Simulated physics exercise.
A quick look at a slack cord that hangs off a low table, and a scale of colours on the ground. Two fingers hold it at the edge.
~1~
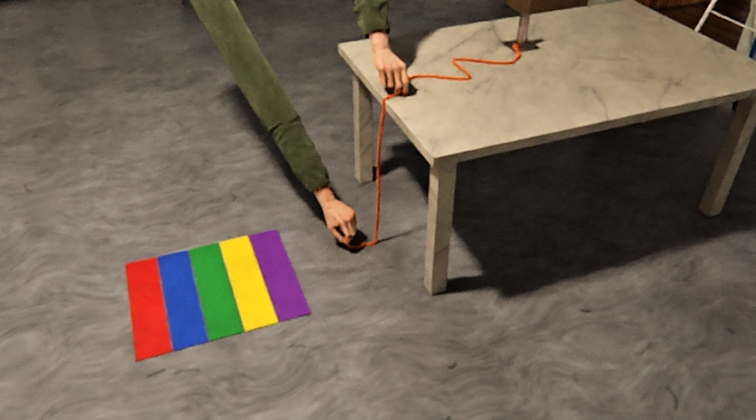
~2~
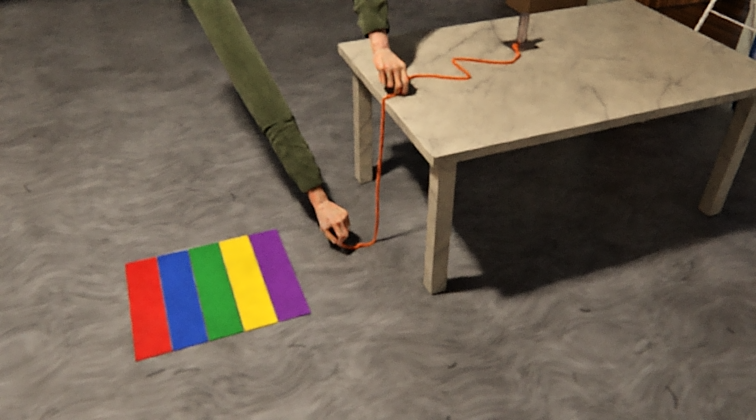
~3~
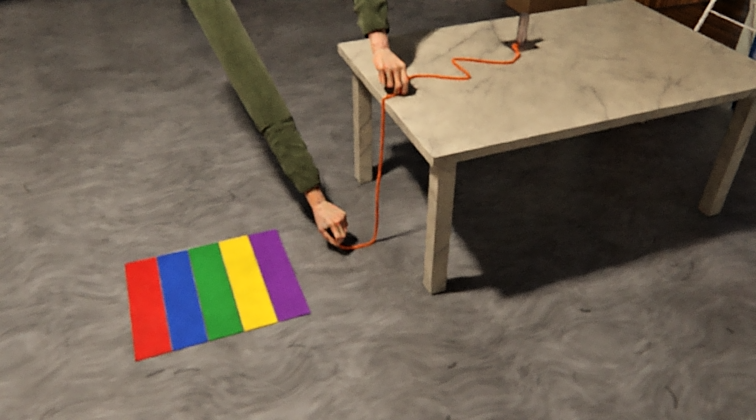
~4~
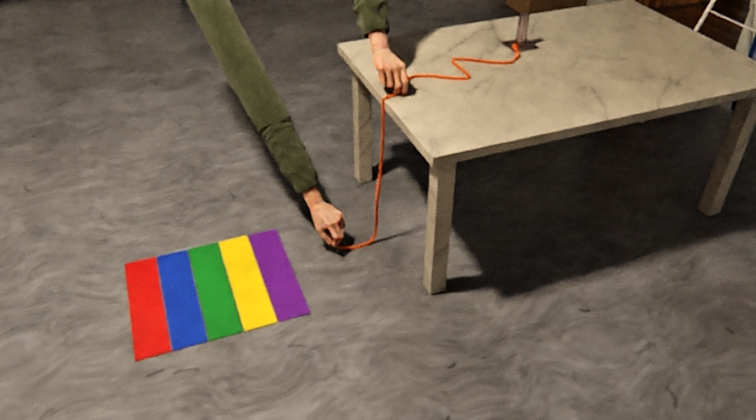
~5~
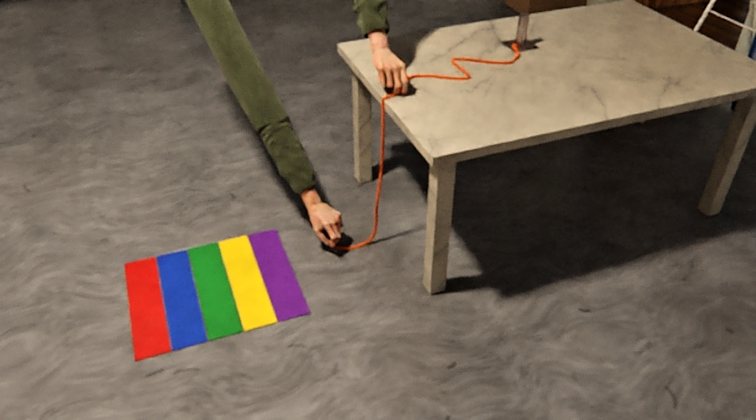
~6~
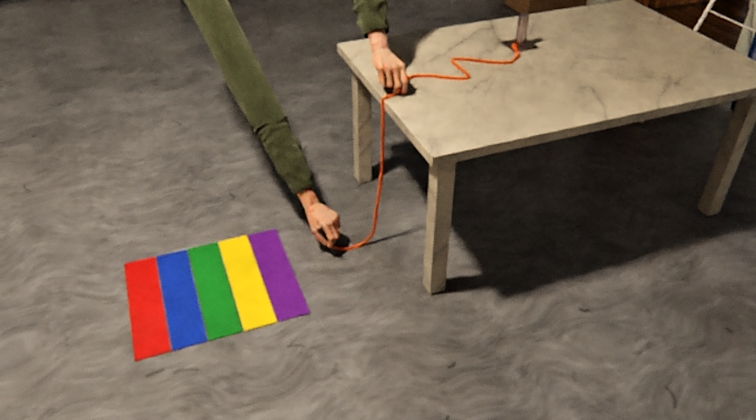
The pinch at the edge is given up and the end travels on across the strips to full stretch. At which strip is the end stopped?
The red one.
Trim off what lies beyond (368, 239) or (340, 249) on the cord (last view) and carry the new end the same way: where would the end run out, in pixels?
About (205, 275) and (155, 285).
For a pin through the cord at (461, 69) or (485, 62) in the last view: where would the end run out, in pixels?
Near (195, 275) and (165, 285).
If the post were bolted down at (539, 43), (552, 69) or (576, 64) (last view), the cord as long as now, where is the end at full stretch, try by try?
Try by try, around (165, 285), (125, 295) and (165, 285).
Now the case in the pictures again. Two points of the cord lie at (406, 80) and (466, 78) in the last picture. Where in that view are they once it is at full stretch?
Near (342, 115) and (396, 81).
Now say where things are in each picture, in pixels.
The first picture shows end (345, 241); purple (289, 300); yellow (256, 309); green (222, 318); blue (188, 327); red (152, 337).
The second picture shows end (338, 242); cord through (516, 60) (453, 62) (436, 76) (388, 98) (380, 164) (377, 226).
The third picture shows end (335, 243).
The fourth picture shows end (333, 244); cord through (515, 60) (453, 62) (436, 76) (387, 98) (381, 164) (376, 226).
The fifth picture shows end (330, 244).
The sixth picture shows end (328, 244); cord through (515, 60) (453, 61) (436, 76) (387, 98) (382, 164) (375, 226).
Early on, end near (206, 274); over green.
Midway, end near (161, 285); over blue.
At the end of the slack, end near (134, 292); over red. It halts on the red strip.
